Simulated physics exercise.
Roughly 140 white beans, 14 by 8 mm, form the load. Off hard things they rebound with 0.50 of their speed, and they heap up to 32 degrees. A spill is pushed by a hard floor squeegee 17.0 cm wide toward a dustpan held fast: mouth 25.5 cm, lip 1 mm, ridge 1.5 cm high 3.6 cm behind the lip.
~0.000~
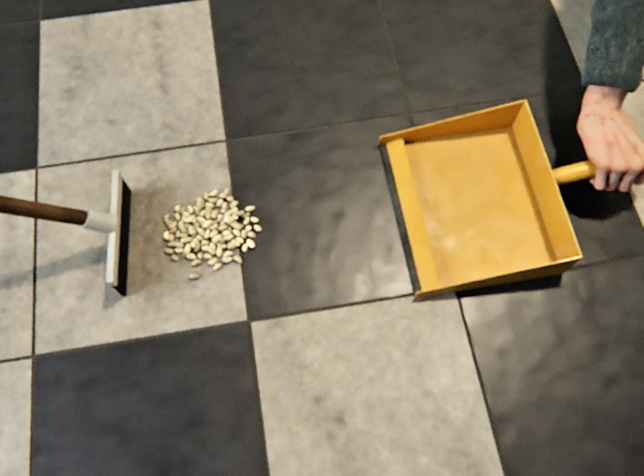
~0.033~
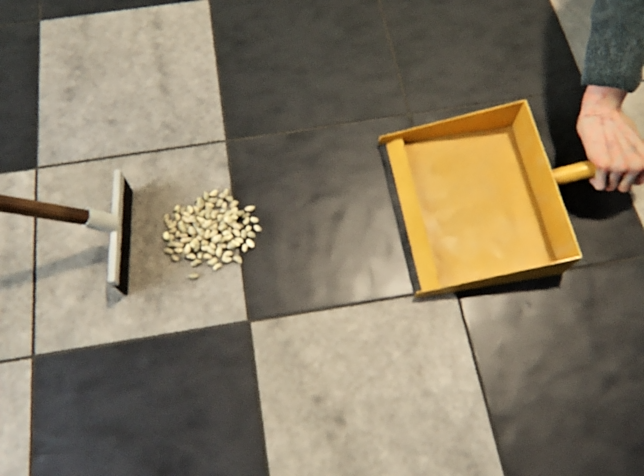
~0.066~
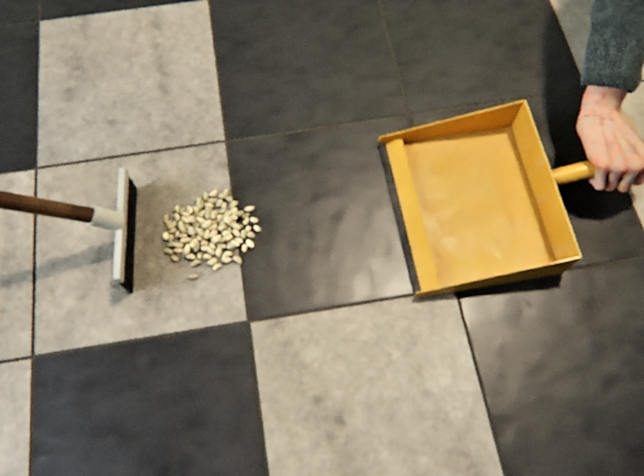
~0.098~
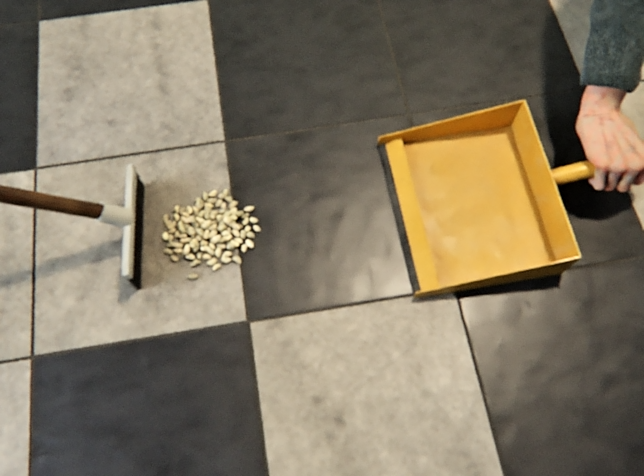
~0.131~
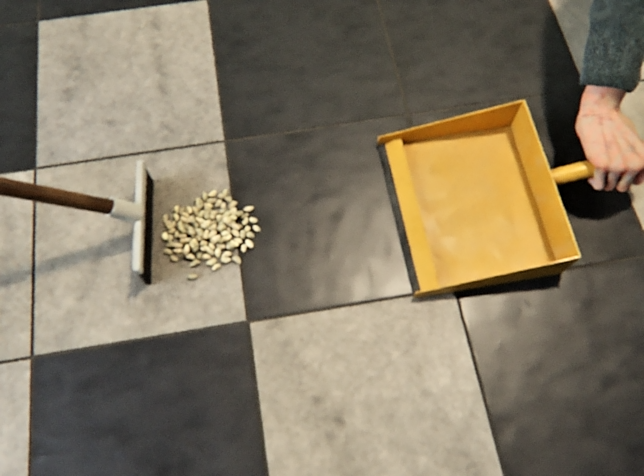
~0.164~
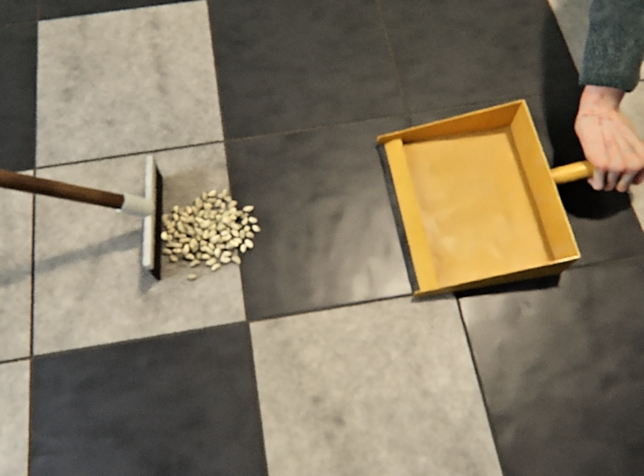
The clip opens on a floor of dark and pale tiles, with a small heap of white beans between a squeegee at left and a yellow dustpan held by a hand at right. The squeegee slides steadily rightward until its blade reaches the heap's left edge, while the beans and dustpan stay still.
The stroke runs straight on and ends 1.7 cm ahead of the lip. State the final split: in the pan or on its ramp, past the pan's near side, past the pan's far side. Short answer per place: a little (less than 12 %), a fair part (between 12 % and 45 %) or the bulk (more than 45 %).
In the pan or on its ramp - a little, past the pan's near side - a little, past the pan's far side - a fair part.
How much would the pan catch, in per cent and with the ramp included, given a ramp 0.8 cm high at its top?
About 5 %.
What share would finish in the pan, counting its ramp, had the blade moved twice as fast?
Then near 15 in a hundred.
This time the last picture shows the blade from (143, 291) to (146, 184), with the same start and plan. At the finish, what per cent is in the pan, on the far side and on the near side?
Pan 5 % / far 0 % / near 15 %.
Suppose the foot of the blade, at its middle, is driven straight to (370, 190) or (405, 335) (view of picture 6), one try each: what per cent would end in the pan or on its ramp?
Some 30 in a hundred and 5 in a hundred.
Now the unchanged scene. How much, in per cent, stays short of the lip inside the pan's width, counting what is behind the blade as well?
Roughly 70 in a hundred.
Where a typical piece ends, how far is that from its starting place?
26 cm, roughly.
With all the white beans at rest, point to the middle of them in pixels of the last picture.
Close to pixel (376, 182).
After 0.51 s, middle of the blade 19 cm from the lip; 0 % over the lip, far side 5 %, near side 0 %.
After 0.73 s, middle of the blade 9 cm from the lip; 0 % over the lip, far side 15 %, near side 0 %.
After 1.07 s, middle of the blade 2 cm from the lip; 10 % over the lip, far side 20 %, near side 0 %.
In the end, at 2.3 s, pan 10 %, near side 0 %, far side 20 %, in front of the lip or behind the blade 70 %.
